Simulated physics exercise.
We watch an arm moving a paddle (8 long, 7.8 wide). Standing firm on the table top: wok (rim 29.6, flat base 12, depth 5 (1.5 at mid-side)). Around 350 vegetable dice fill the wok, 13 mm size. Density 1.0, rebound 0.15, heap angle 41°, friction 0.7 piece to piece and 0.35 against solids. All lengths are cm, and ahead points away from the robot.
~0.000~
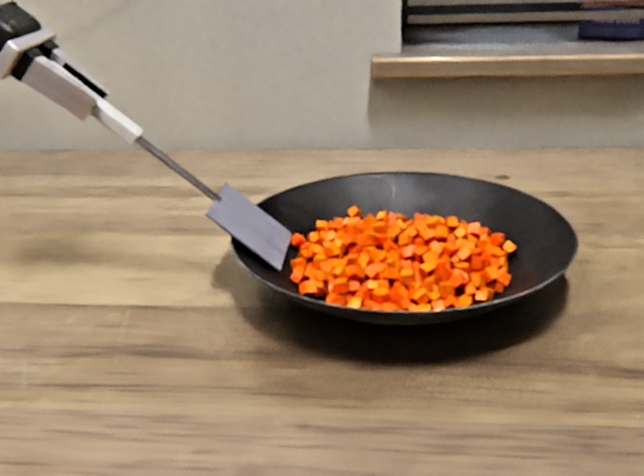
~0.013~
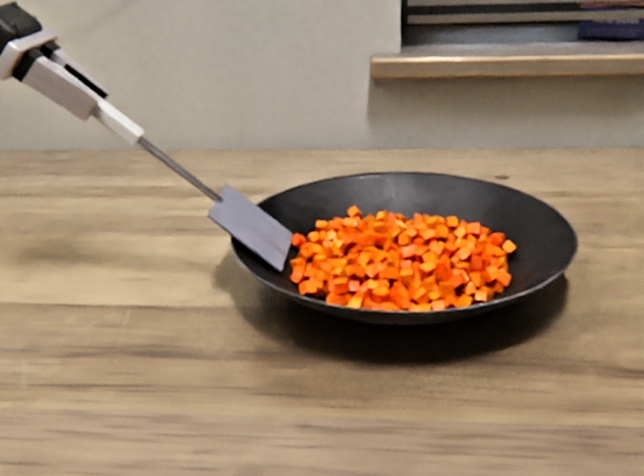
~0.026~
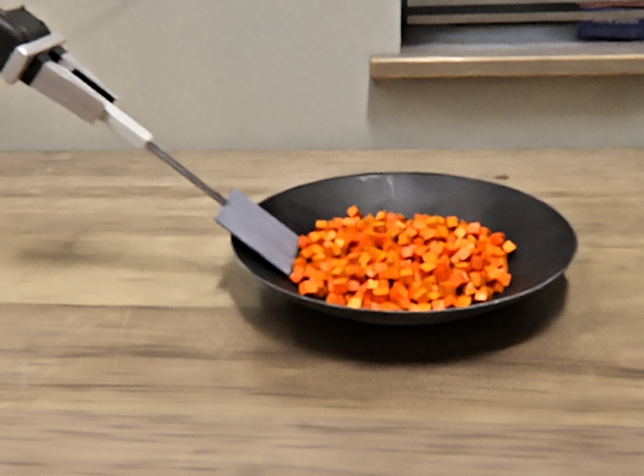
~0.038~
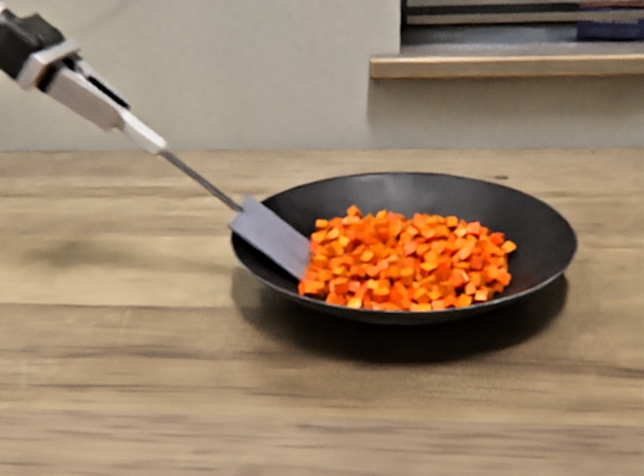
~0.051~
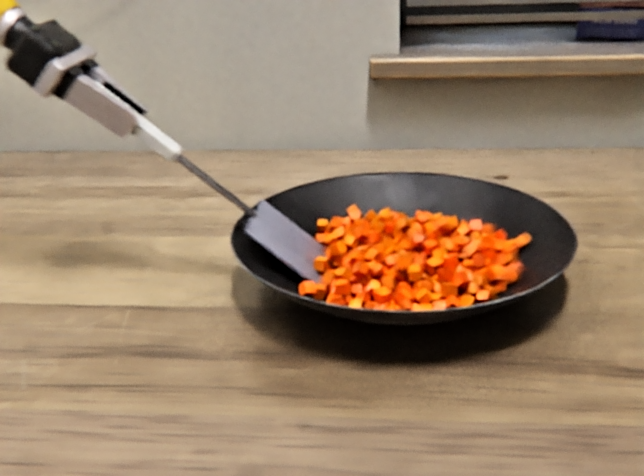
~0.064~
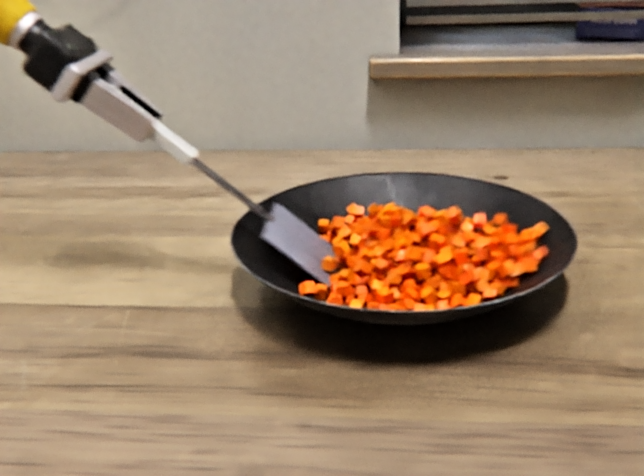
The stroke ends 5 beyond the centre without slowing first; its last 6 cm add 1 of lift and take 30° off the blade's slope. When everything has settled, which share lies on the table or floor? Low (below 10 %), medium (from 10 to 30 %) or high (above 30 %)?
A medium share, from 10 to 30 %, ends on the table or floor.
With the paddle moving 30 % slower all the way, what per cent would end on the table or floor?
In that case some 10 per cent.
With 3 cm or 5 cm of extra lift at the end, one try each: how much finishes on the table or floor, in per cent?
Some 10 and 10 per cent.
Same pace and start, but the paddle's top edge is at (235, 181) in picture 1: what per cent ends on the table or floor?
Some 15 per cent.
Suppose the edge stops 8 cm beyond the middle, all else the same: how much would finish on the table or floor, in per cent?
Then about 30 per cent.
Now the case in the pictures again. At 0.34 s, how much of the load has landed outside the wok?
About 15 per cent.
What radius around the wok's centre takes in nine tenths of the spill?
Roughly 35 cm.
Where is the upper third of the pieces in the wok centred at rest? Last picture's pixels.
Near (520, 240).
By 0.10 s, sloping 41°, highest piece 7 above the table; 345 in the wok, 2 on the blade or in flight.
By 0.13 s, sloping 30°, highest piece 10 above the table; 336 in the wok, 11 on the blade or in flight.
By 0.34 s, sloping 11°, highest piece 7 above the table; 296 in the wok, 50 on the table or floor, 1 on the blade or in flight.
By 1.39 s, sloping 11°, highest piece 6 above the table; 296 in the wok, 51 on the table or floor.
Final count, 296 in the wok, 51 on the table or floor. That is 15 % on the table or floor.
